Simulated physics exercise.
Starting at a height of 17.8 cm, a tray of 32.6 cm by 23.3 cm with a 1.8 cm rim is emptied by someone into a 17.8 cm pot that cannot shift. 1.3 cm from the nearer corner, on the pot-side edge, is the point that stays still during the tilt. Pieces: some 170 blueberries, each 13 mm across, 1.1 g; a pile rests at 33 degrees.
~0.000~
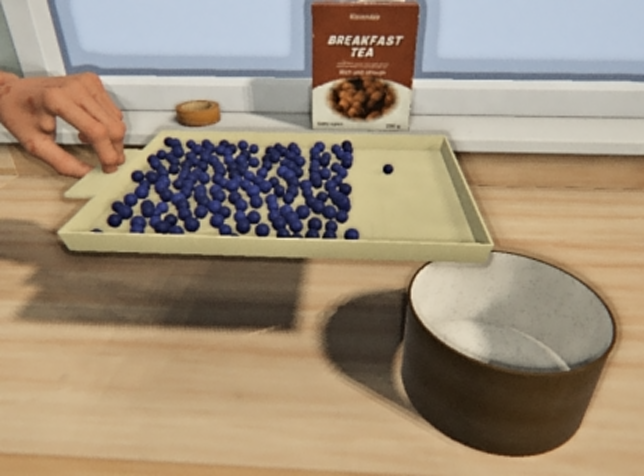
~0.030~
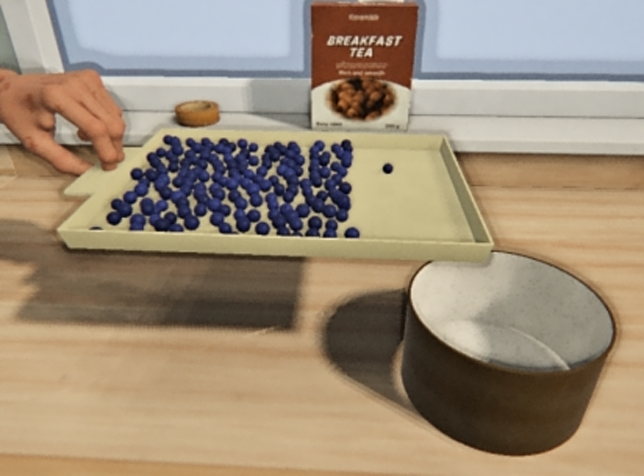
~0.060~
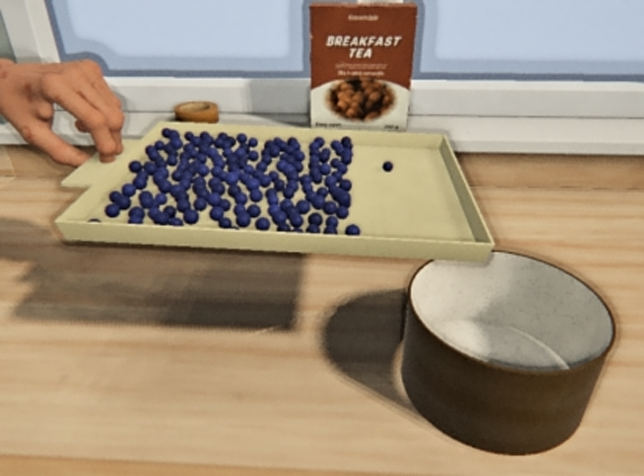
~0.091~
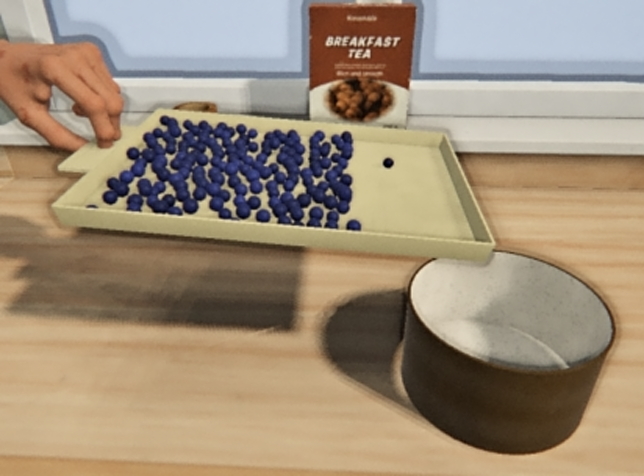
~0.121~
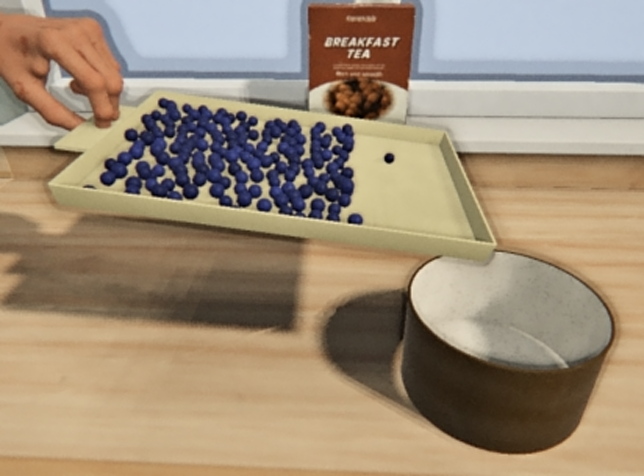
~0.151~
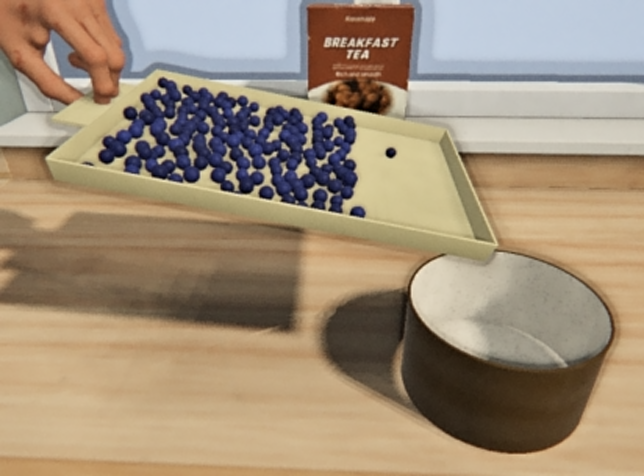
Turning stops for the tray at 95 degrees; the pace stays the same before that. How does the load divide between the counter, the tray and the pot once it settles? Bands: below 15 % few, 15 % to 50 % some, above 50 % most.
Result: Counter: Some, tray: Few, pot: Most.
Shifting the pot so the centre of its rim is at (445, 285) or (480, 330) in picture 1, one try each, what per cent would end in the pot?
First try about 20 per cent, second try about 40 per cent.
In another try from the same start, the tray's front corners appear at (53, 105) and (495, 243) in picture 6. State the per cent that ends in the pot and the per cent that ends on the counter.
That works out as pot 35 and counter 65.
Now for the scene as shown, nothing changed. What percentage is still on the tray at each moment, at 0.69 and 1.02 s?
Roughly 80 then 5.
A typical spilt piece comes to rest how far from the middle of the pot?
Distance: Roughly 24 cm.
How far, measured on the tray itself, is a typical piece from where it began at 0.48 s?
About 7 cm.
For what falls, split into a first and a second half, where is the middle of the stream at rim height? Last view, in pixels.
Earlier half close to (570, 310), later half at (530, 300) in pixels.
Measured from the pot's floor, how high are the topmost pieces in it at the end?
My guess is around 3.5 centimetres.
After 0.48 s, tilt 53 degrees; the tray holds 100 %, the pot 0 %.
After 0.69 s, tilt 79 degrees; the tray holds 80 %, the pot 0 %.
Then, at 1.02 s, tilt 95 degrees; the tray holds 5 %, the pot 60 %.
In the end, at 2.0 s, counter 30 %, tray 0 %, pot 70 %.
